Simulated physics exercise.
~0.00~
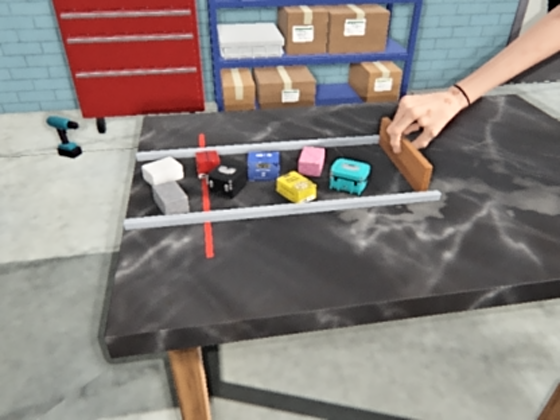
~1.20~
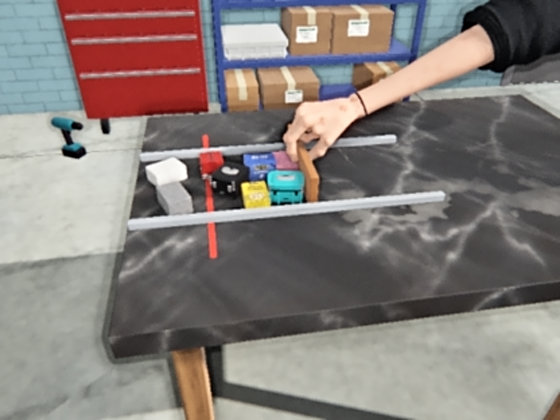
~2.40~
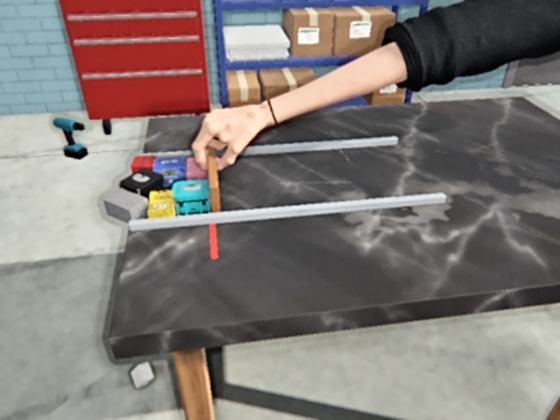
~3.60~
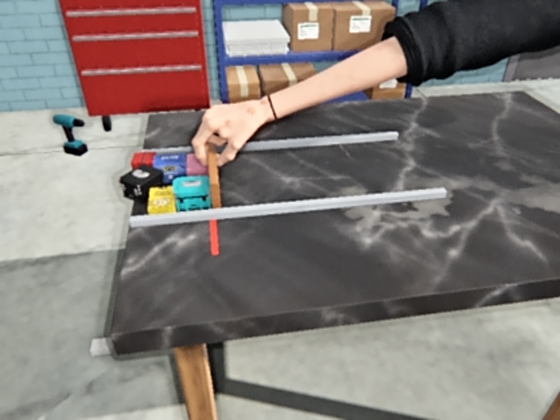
A hand sliding a wooden board left along a dark table, bunching small coloured objects and pushing two pale blocks off the edge.
